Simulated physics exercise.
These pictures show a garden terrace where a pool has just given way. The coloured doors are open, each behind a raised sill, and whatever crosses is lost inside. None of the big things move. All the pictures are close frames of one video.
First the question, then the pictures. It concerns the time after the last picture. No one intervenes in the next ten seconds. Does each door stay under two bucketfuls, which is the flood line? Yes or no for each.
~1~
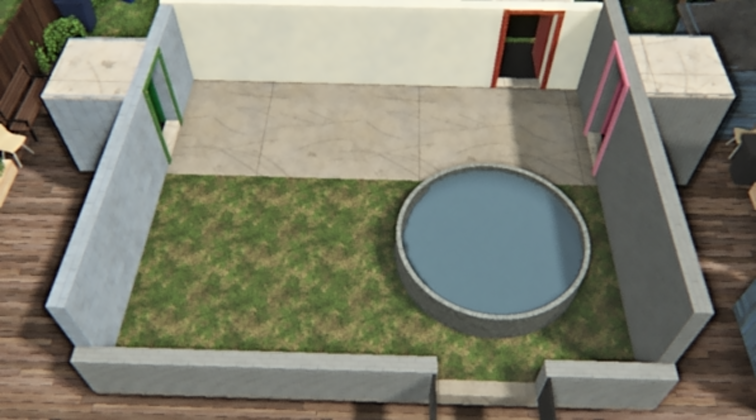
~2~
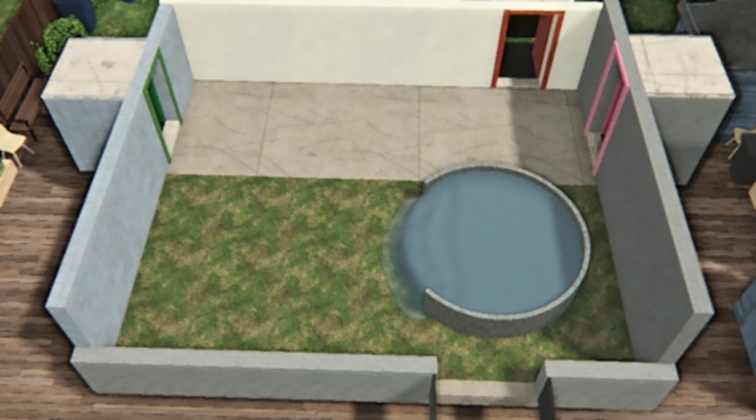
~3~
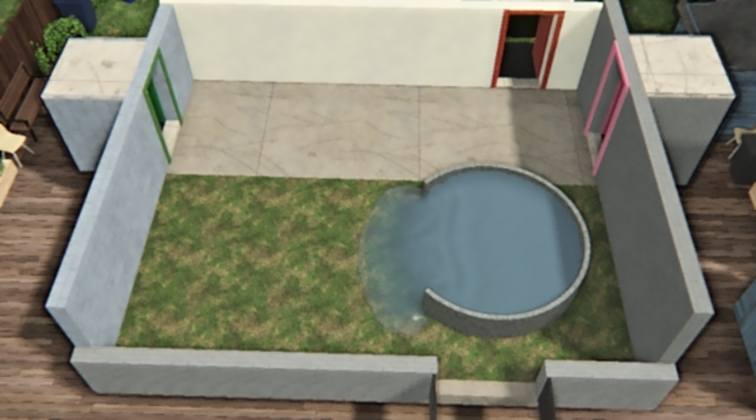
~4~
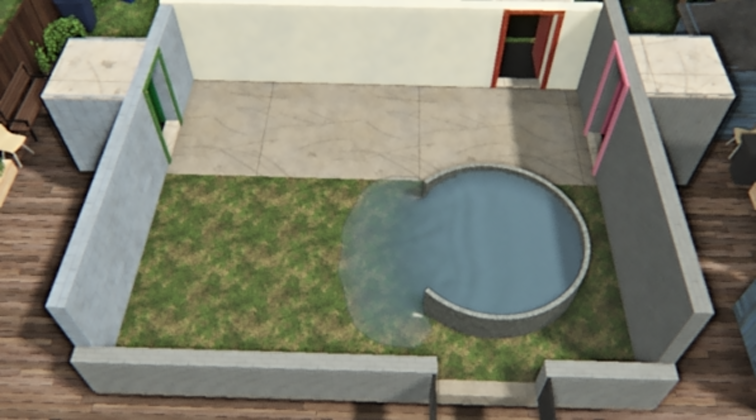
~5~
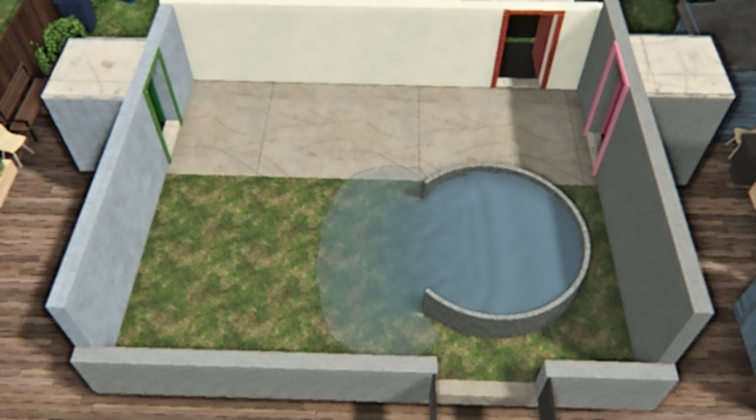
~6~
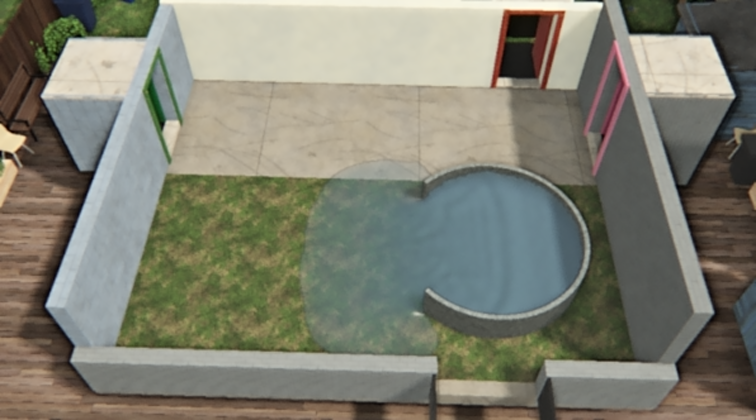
Red door - yes, stays under; green door - yes, stays under; pink door - yes, stays under.
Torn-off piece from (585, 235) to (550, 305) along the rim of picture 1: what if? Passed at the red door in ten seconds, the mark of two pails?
So the red door ends up above after ten seconds.
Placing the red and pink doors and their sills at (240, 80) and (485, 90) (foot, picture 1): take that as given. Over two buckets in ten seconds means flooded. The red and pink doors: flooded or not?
So the red door ends up above and the pink door ends up below.
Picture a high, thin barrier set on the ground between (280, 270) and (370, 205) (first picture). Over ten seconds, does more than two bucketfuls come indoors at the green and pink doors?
Green door: Within bounds. Pink door: Within bounds.
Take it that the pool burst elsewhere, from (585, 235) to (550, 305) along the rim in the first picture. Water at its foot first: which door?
I'd say the one in pink.
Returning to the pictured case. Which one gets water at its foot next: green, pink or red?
That would be the one in green.
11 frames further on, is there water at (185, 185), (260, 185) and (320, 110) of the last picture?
Lab note, in the order given: Unwetted, wet through, wet through.
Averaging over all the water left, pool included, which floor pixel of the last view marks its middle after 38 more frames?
Roughly (313, 229).
A moment on, water covers 30 % of the floor; the red door not reached, the green door not reached, the pink door not reached.
Next, water covers 45 % of the floor; the red door not reached, the green door not reached, the pink door not reached.
Then, water covers 65 % of the floor; the red door not reached, the green door wet at the sill, nothing in, the pink door not reached.
Later, water covers 70 % of the floor; the red door not reached, the green door wet at the sill, nothing in, the pink door not reached.
In the end, water covers 95 % of the floor; the red door wet at the sill, nothing in, the green door wet at the sill, nothing in, the pink door wet at the sill, nothing in.
